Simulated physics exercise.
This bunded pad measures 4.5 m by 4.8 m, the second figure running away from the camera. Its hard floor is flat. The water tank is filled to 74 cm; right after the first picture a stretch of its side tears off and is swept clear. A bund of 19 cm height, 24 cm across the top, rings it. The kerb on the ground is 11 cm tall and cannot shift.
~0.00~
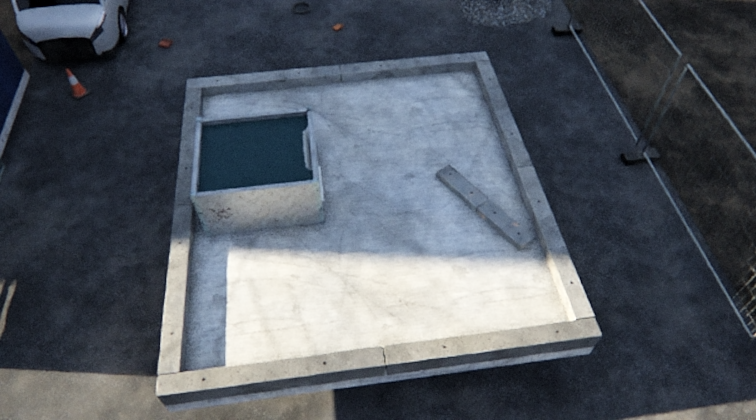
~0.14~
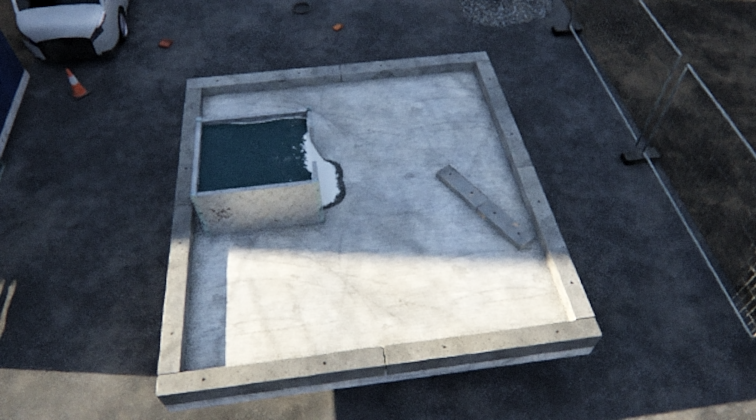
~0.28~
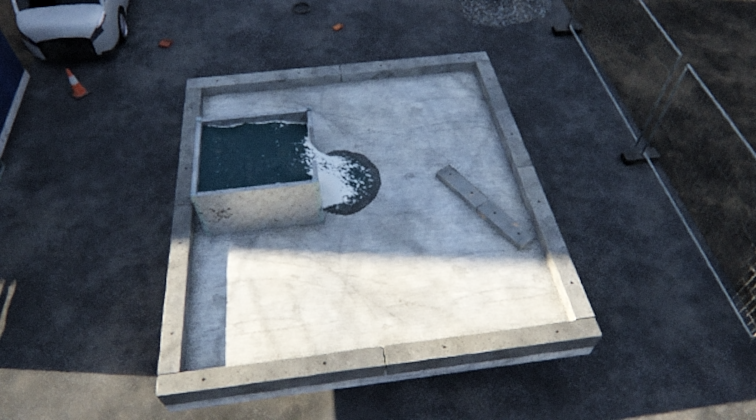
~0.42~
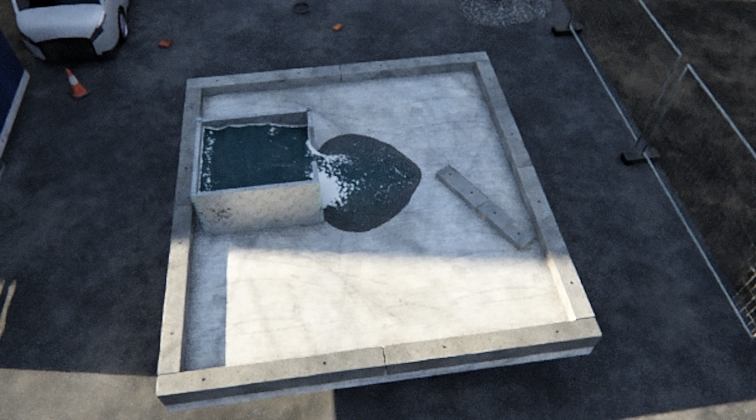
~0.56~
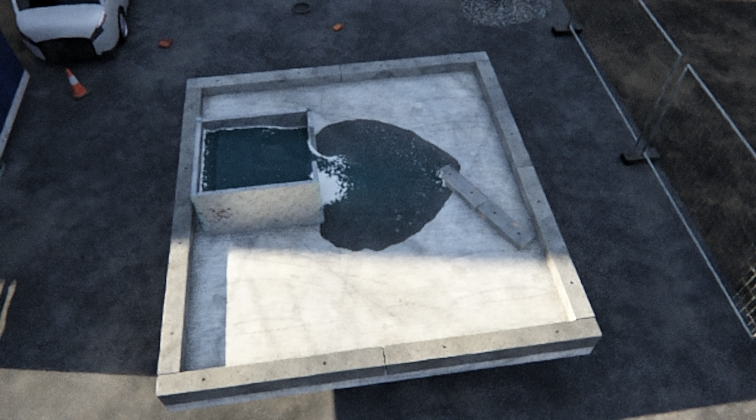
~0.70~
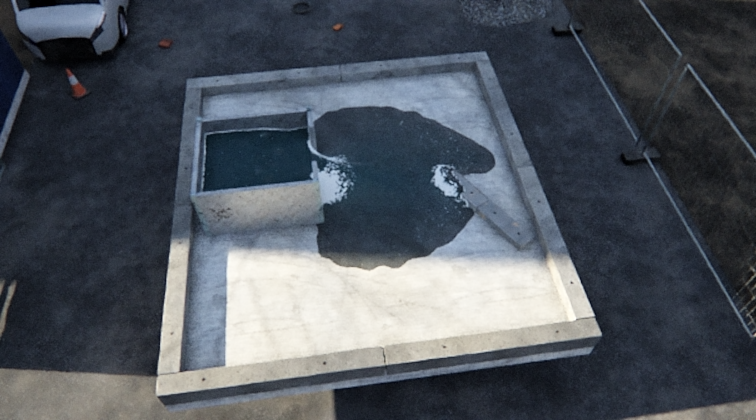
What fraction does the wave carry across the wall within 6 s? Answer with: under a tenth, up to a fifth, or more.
Of the water, less than a tenth goes over.
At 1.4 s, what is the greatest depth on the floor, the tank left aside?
Roughly 37 cm.
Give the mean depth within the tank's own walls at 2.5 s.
Some 29 cm.
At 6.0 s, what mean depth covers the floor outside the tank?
Roughly 5 cm.
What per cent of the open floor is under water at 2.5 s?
About 55 per cent.
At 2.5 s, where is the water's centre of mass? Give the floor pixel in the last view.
Around (374, 183).
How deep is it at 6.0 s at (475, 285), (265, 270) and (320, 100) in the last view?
Roughly 8, 2 and 5 cm, in turn.
After 1.1 s water covers 35 % of the floor and is deepest (42 cm) near (326, 180); 0 % is over the wall.
After 1.4 s water covers 40 % of the floor and is deepest (37 cm) near (326, 180); 0 % is over the wall.
After 2.5 s water covers 45 % of the floor and is deepest (28 cm) near (558, 327); 3 % is over the wall.
After 4.0 s water covers 55 % of the floor and is deepest (16 cm) near (458, 156); 5 % is over the wall.
After 6.0 s water covers 80 % of the floor and is deepest (12 cm) near (522, 230); 5 % is over the wall.
